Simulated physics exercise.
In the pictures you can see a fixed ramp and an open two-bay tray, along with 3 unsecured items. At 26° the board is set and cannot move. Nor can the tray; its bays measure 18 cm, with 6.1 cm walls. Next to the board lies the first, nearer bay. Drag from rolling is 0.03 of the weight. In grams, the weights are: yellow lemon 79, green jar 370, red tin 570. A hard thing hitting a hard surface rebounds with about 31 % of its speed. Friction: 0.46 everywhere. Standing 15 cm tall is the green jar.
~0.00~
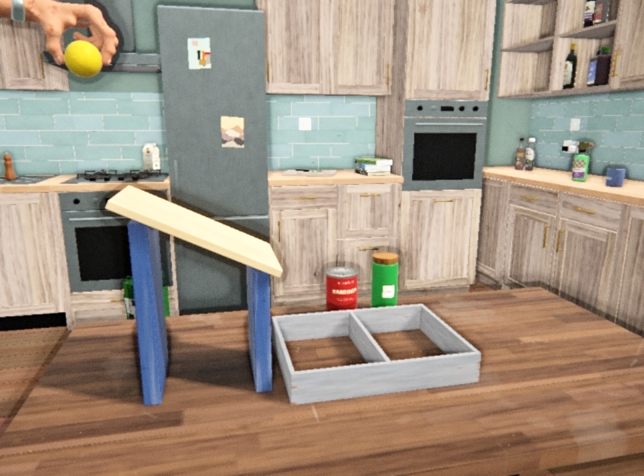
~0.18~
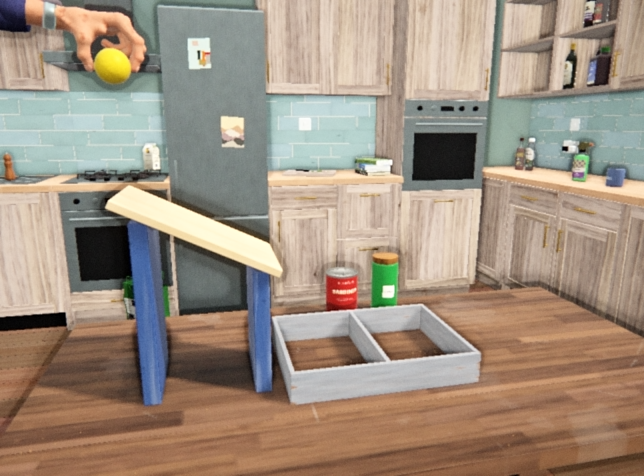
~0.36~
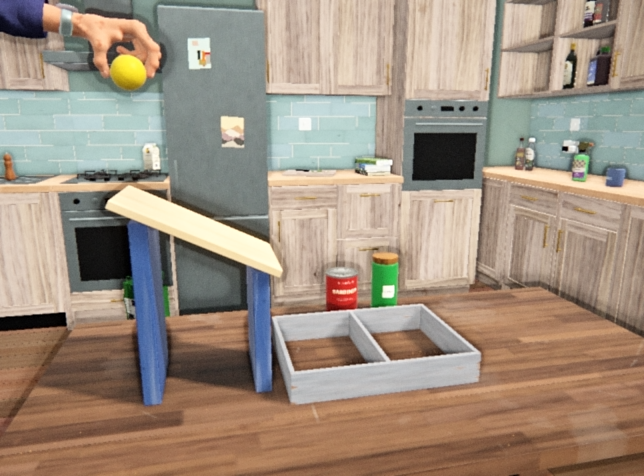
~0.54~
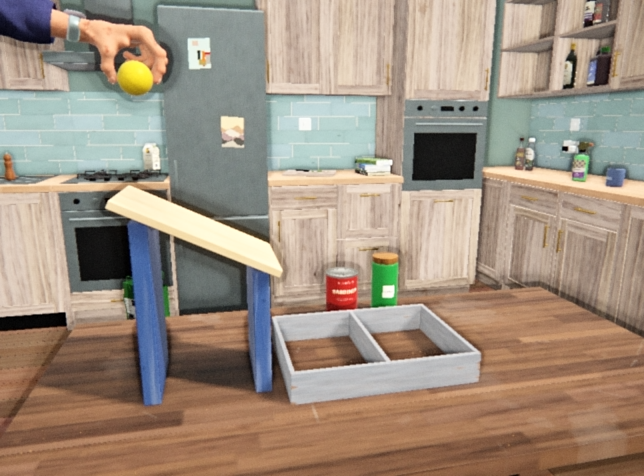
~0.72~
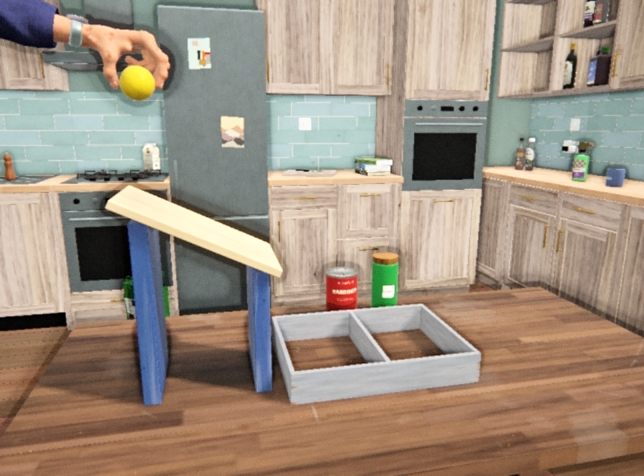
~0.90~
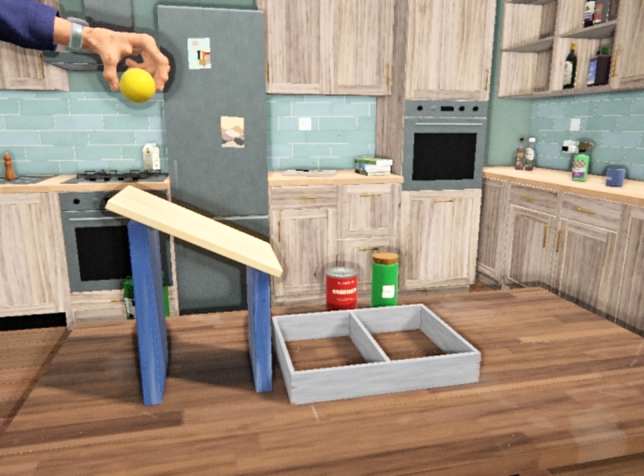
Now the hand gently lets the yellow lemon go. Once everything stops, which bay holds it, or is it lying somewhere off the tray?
It is left in the distal bin.
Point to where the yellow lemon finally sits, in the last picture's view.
Rest point: Near (383, 346).
After 1.40 s, yellow lemon near (249, 229).
After 1.70 s, yellow lemon near (400, 307).
At rest (2.8 s), it is in the farther bay; the bystanders in place, give or take 4 cm. Seen from the same camera at the end, yellow lemon near (383, 346).
